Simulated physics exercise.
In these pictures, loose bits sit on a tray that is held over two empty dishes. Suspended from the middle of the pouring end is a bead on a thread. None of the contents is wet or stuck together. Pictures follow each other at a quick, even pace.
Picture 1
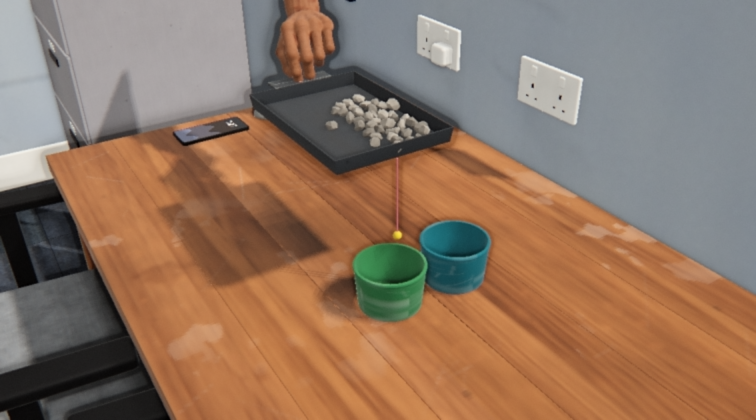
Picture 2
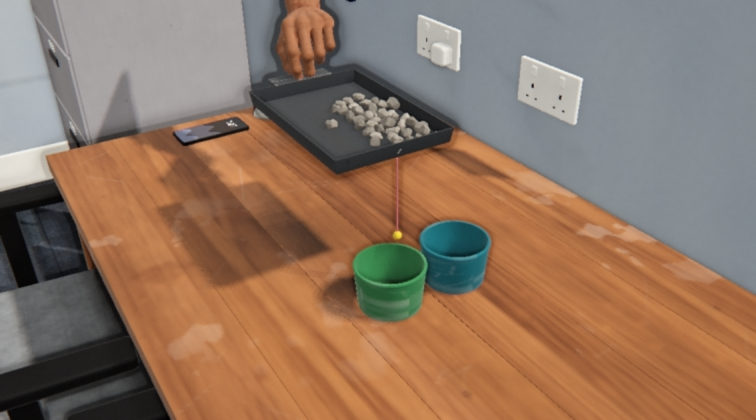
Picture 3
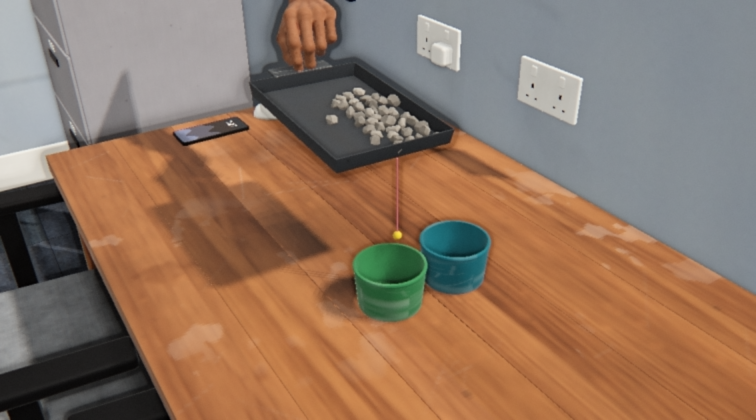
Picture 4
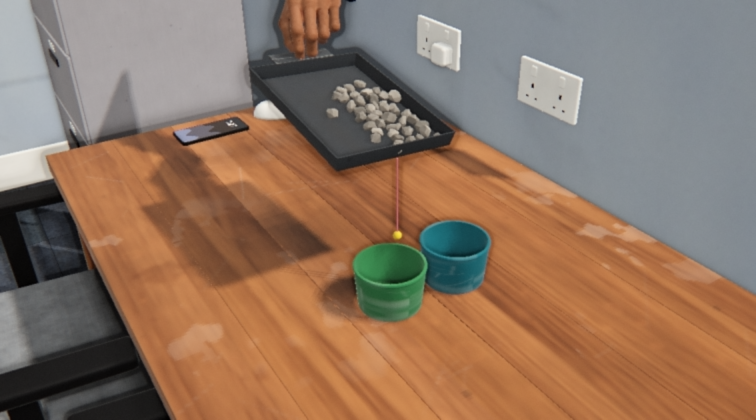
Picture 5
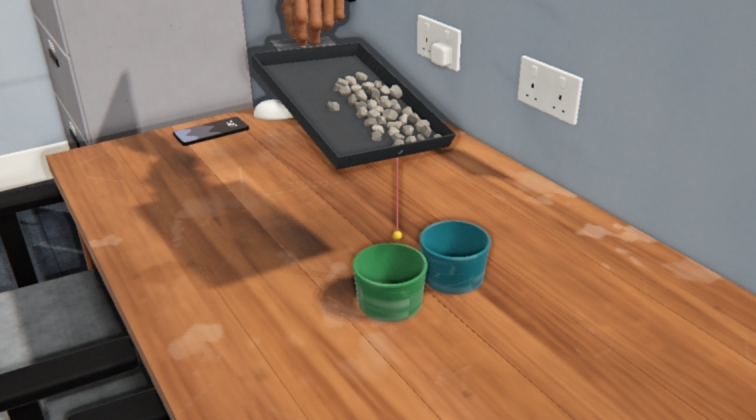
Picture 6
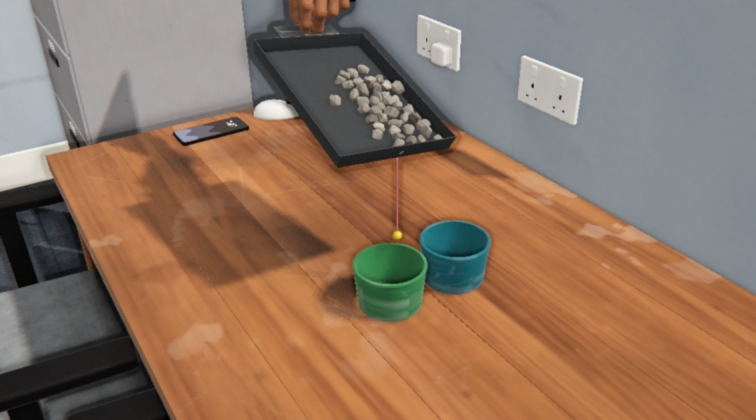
A hand at the top grips the far end of a dark tray of grey gravel above a wooden table, seen from above at an angle, beside a blue-grey wall with sockets. A green dish and a blue dish stand below, near a yellow bead on a thread, with a phone farther left. The hand gradually raises the tray's far end, its near edge dipping slightly rightward, while the camera stays still.
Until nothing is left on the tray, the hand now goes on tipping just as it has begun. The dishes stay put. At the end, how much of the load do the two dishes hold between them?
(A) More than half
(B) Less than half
Option A: More than half.
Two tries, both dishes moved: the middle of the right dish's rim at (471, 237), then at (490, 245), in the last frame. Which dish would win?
Result, try one: The dish further right; try two: The dish further right.
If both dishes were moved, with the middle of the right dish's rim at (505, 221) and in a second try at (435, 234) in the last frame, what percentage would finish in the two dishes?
In order, 90 % and 70 %.
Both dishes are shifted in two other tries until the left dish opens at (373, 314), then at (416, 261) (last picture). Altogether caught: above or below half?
For the two tries in order: Not as much as half, exceeding half.
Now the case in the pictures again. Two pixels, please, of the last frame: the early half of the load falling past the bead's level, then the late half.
The opening part goes through (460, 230); what follows goes through (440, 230).
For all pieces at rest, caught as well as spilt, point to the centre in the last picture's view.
Close to (456, 269) in the last picture.
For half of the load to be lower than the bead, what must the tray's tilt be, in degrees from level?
Tilt: Around 110 degrees.
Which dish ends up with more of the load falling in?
Simple - it is the one placed right.
Shortly afterwards, tray tipped steeply; all but a few on the tray; only a few in the air.
Next, tray tipped past a quarter turn; near half on the tray; a little in the right dish; only a few outside both; near a third in the air.
Some moments later, tray tipped past a quarter turn; only a few in the left dish; the bulk in the right dish; a little outside both.
In the end, tray tipped past a quarter turn; only a few in the left dish; the bulk in the right dish; a little outside both.
